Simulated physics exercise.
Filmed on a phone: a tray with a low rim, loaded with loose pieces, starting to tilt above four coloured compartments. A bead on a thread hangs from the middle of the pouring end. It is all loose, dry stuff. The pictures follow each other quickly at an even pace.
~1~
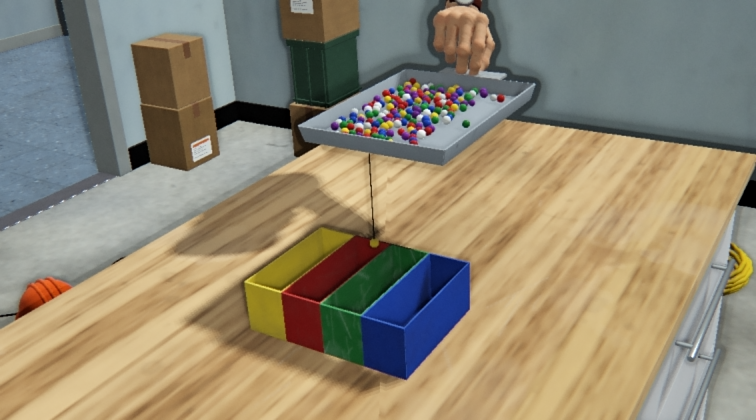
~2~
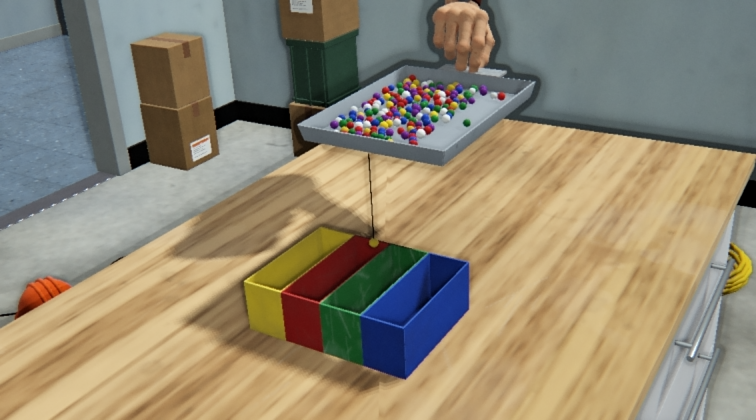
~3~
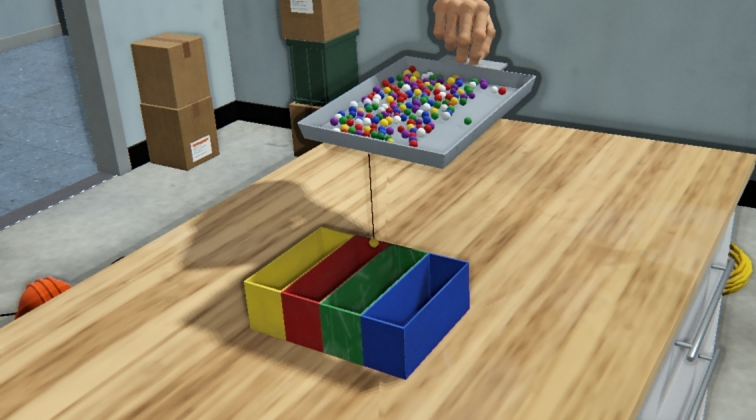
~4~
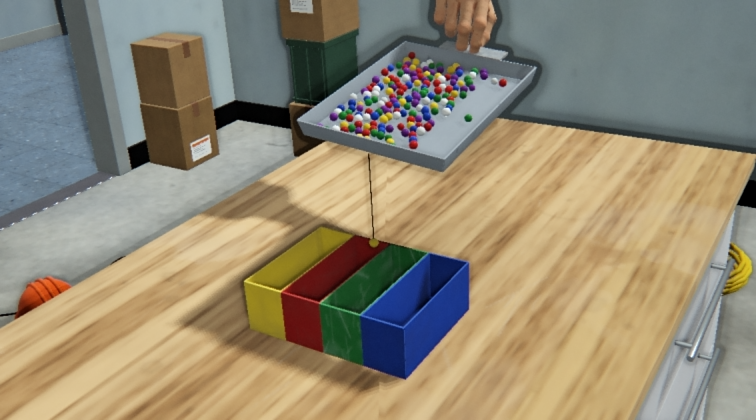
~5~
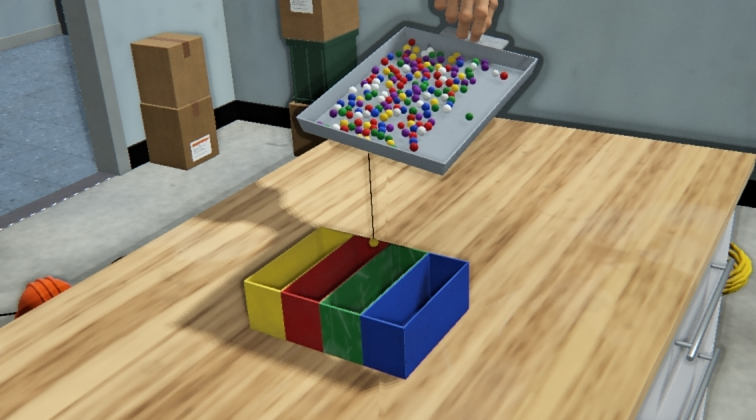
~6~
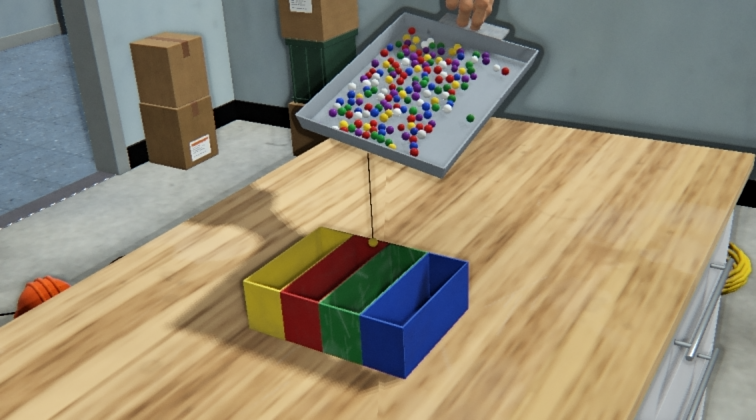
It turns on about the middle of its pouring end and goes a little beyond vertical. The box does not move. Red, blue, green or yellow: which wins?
It favours the blue compartment.
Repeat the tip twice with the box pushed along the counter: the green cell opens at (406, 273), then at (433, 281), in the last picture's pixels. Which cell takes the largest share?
The first try: That blue cell. The second: The cell in green.
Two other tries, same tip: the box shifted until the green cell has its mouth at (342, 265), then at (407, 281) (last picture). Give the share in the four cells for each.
In turn 0 and 100 in a hundred.
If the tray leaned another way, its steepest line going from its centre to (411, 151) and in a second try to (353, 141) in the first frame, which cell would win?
One: The blue cell. Two: Yellow.
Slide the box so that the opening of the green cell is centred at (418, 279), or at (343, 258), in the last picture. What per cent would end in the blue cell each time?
Roughly 30 per cent, and 0 per cent.
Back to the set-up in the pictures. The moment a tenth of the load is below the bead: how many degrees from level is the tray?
Roughly 60°.
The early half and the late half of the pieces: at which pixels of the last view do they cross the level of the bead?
Early half (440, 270), late half (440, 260).
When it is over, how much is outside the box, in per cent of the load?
Roughly 30 in a hundred.
Soon, tray tipped steeply; about two thirds on the tray; a small part in the blue cell; about a quarter falling or outside the box.
A while on, tray tipped past a quarter turn; a stray few on the tray; about two thirds in the blue cell; about a third falling or outside the box.
Towards the end, tray tipped past a quarter turn; about two thirds in the blue cell; about a third falling or outside the box.
Finally, tray tipped past a quarter turn; about two thirds in the blue cell; none in the green cell; none in the red cell; none in the yellow cell; about a third outside the box.
